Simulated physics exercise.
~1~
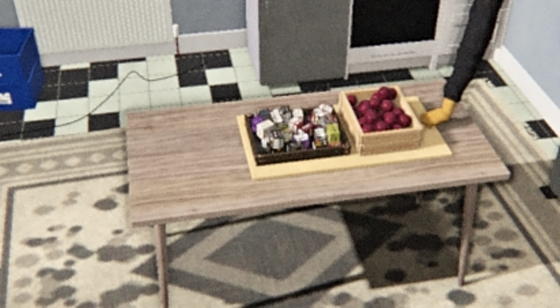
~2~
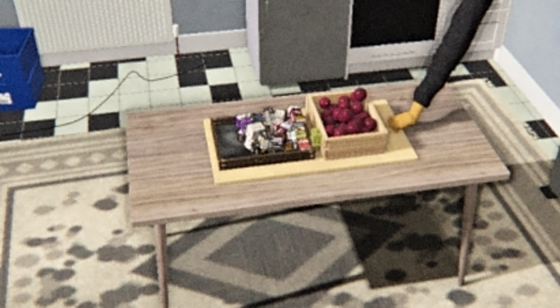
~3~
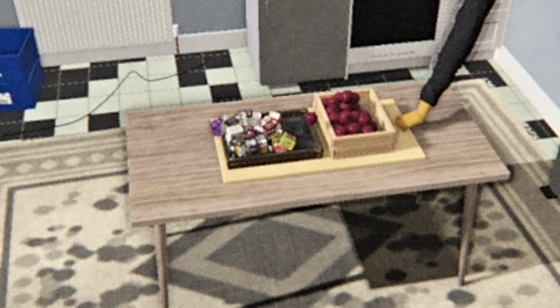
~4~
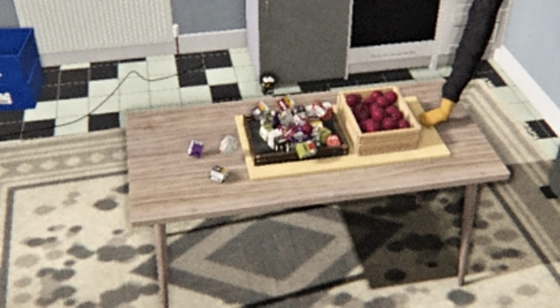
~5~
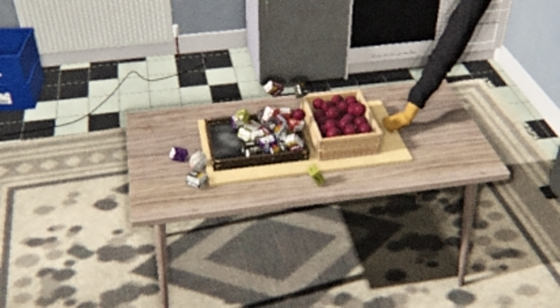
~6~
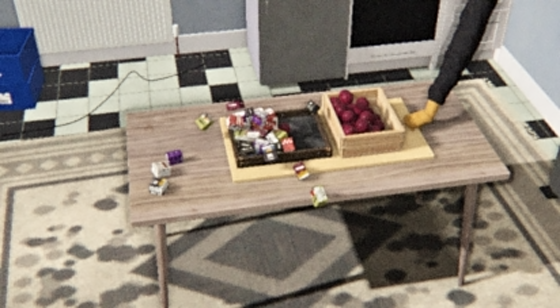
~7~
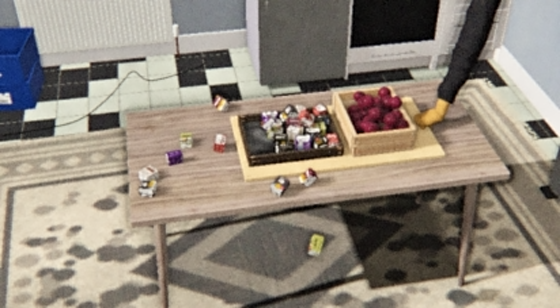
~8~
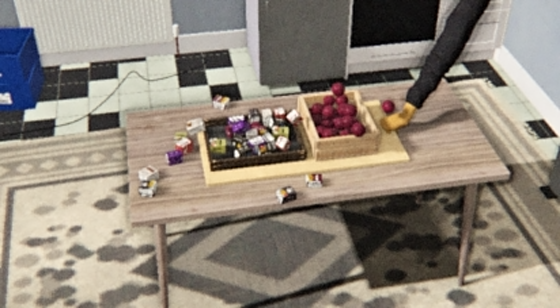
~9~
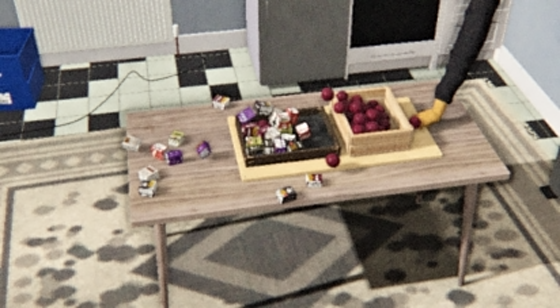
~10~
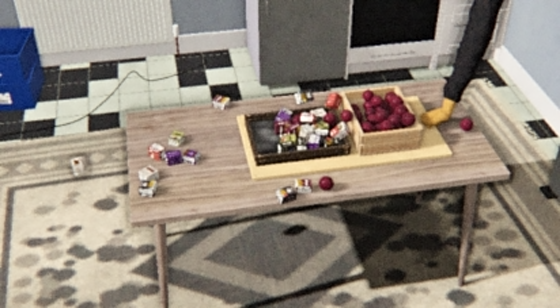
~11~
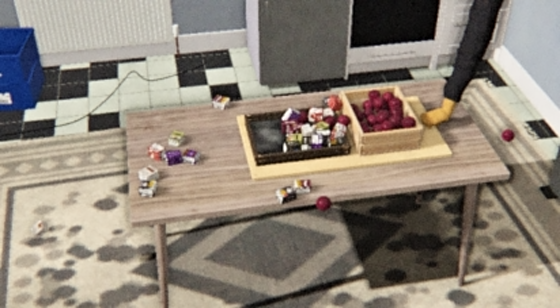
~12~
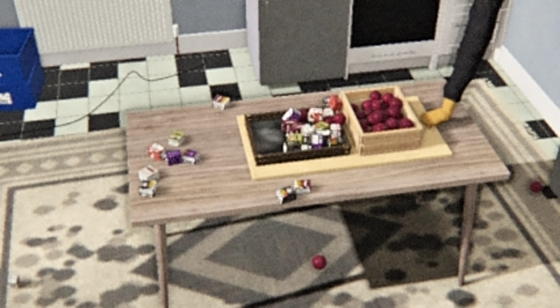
Small cartons and a few red onions spilling across a table and onto the floor as a gloved arm shakes two tubs sideways.
